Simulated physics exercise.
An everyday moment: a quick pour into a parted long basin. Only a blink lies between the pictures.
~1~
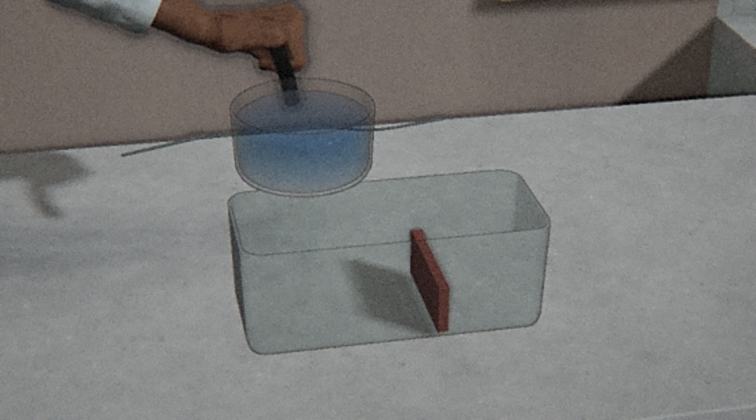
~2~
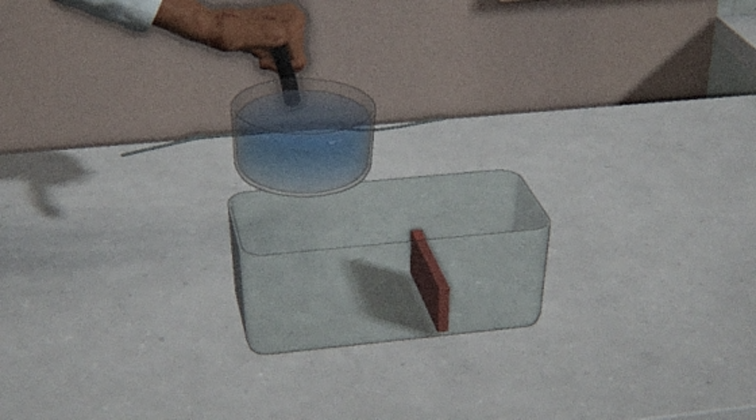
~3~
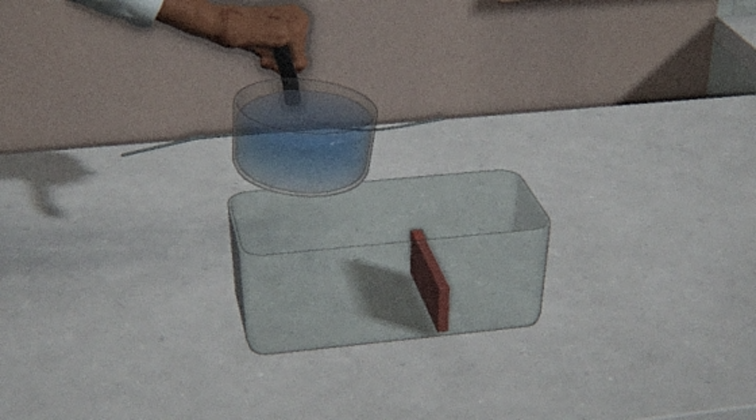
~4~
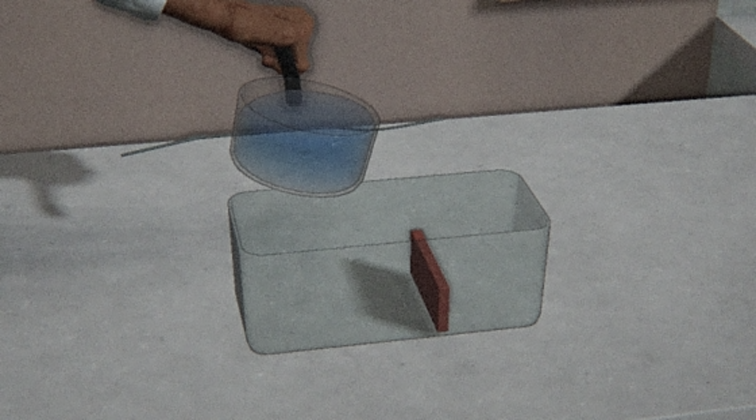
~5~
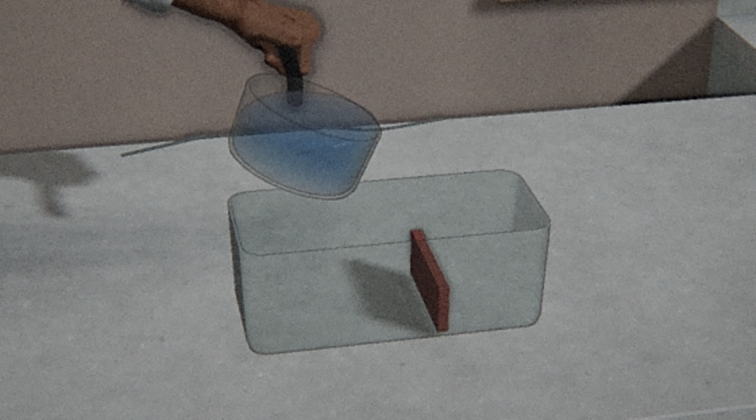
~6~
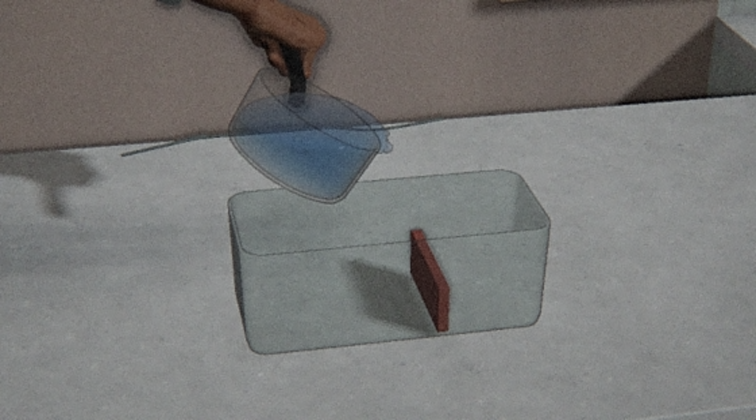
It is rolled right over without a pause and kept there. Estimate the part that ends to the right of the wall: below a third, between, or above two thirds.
The share right of the wall is under a third.
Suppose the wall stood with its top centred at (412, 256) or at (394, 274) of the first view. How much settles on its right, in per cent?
The first gives 45 %, the second 60 %.
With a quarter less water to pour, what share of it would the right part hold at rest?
Roughly 5 in a hundred.
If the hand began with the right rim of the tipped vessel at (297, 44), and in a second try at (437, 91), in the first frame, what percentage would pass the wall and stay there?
Near 10 % and 80 %.
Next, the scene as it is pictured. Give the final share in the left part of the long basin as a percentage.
About 75 per cent.
A moment on, the tilt is 93° and 25 per cent is still to pour, 33 is left of the wall and 17 right of it.
Next, the tilt is 102° and 5 per cent is still to pour, 70 is left of the wall and 20 right of it.
Then the tilt is 102° and 1 per cent is still to pour, 72 is left of the wall and 20 right of it.
Later the tilt is 102° and 0 per cent is still to pour, 74 is left of the wall and 20 right of it.
Finally, 74 per cent lies left of the wall, 20 right of it and 6 outside.
